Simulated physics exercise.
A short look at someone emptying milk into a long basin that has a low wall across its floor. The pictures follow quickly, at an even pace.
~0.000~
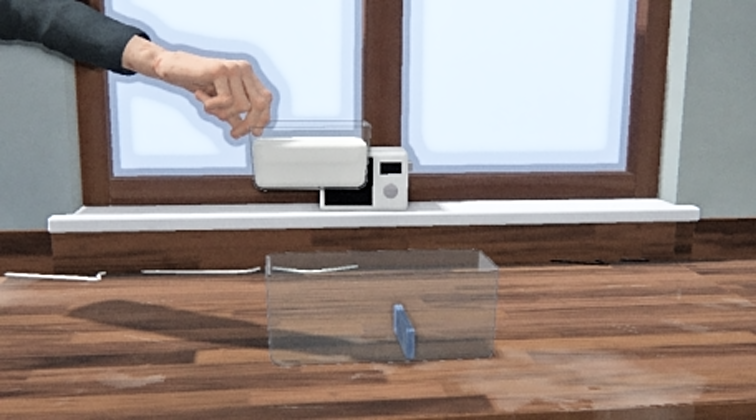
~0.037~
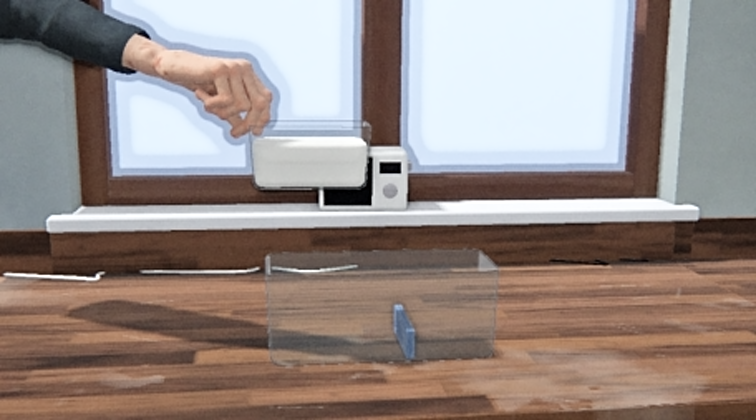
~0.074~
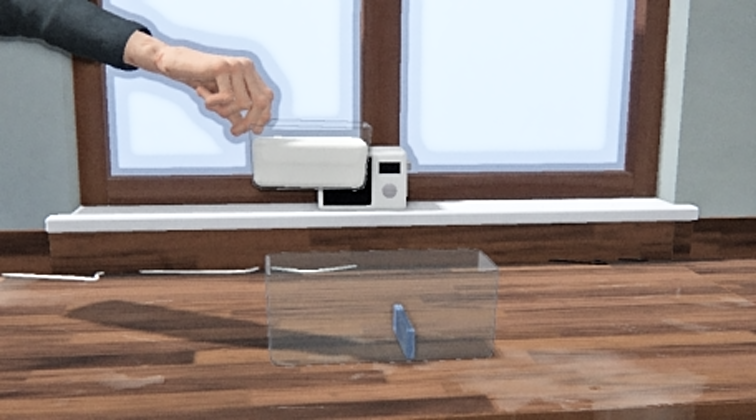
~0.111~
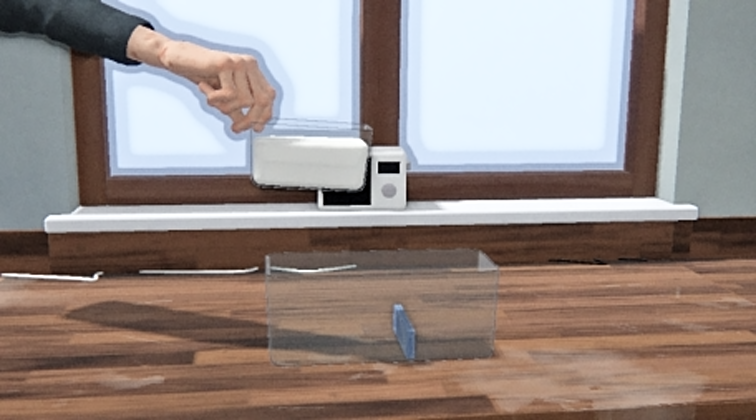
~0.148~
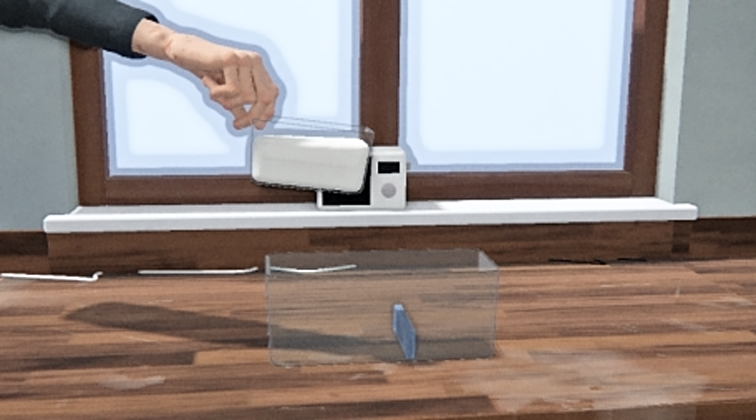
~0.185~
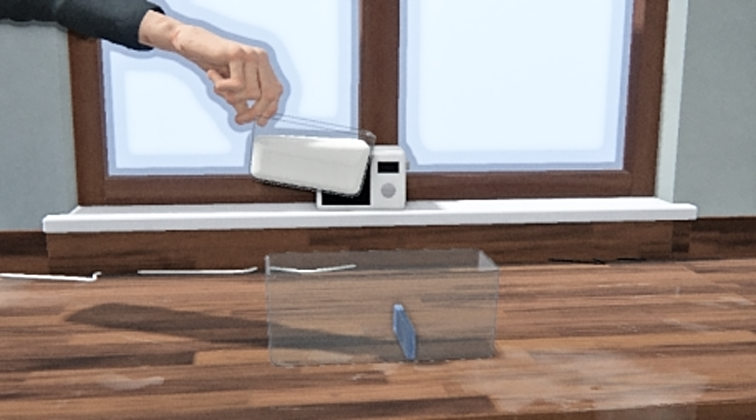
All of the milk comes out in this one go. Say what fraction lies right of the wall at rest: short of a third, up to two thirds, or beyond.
The share right of the wall is from a third to two thirds.
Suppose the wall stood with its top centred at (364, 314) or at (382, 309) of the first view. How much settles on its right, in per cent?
In turn 90 and 80 in a hundred.
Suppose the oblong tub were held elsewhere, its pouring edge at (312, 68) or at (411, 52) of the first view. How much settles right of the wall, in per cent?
First some 10, then 60 per cent.
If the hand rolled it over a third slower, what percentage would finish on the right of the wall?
Close to 60 per cent.
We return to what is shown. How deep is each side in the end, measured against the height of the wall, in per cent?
Left: 30 %. Right: 70 %.
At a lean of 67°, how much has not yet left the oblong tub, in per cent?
Roughly 60 in a hundred.
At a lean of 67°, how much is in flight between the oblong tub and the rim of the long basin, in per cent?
Some 35 per cent.
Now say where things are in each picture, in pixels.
In the first picture, tilt 0°; pouring edge (367, 125); surface from (253, 142) to (365, 141); the long basin's rim runs from (267, 266) to (489, 261); the wall's top is at (404, 318).
In the second picture, tilt 0°; pouring edge (368, 125); surface from (253, 141) to (365, 142).
In the third picture, tilt 2°; pouring edge (368, 127); surface from (253, 141) to (364, 142).
In the fourth picture, tilt 4°; pouring edge (369, 129); surface from (253, 140) to (365, 142).
In the fifth picture, tilt 7°; pouring edge (370, 132); surface from (254, 140) to (366, 143).
In the sixth picture, tilt 11°; pouring edge (371, 136); surface from (254, 140) to (367, 143).
A moment on, the oblong tub is tipped part way and 59 per cent is still to pour, 1 is left of the wall and 3 right of it.
Next, the oblong tub is tipped on its side and 14 per cent is still to pour, 14 is left of the wall and 60 right of it.
Then the oblong tub is tipped on its side and 3 per cent is still to pour, 33 is left of the wall and 58 right of it.
Later the oblong tub is tipped on its side and 0 per cent is still to pour, 42 is left of the wall and 54 right of it.
In the end 43 per cent lies left of the wall, 54 right of it and 3 outside.
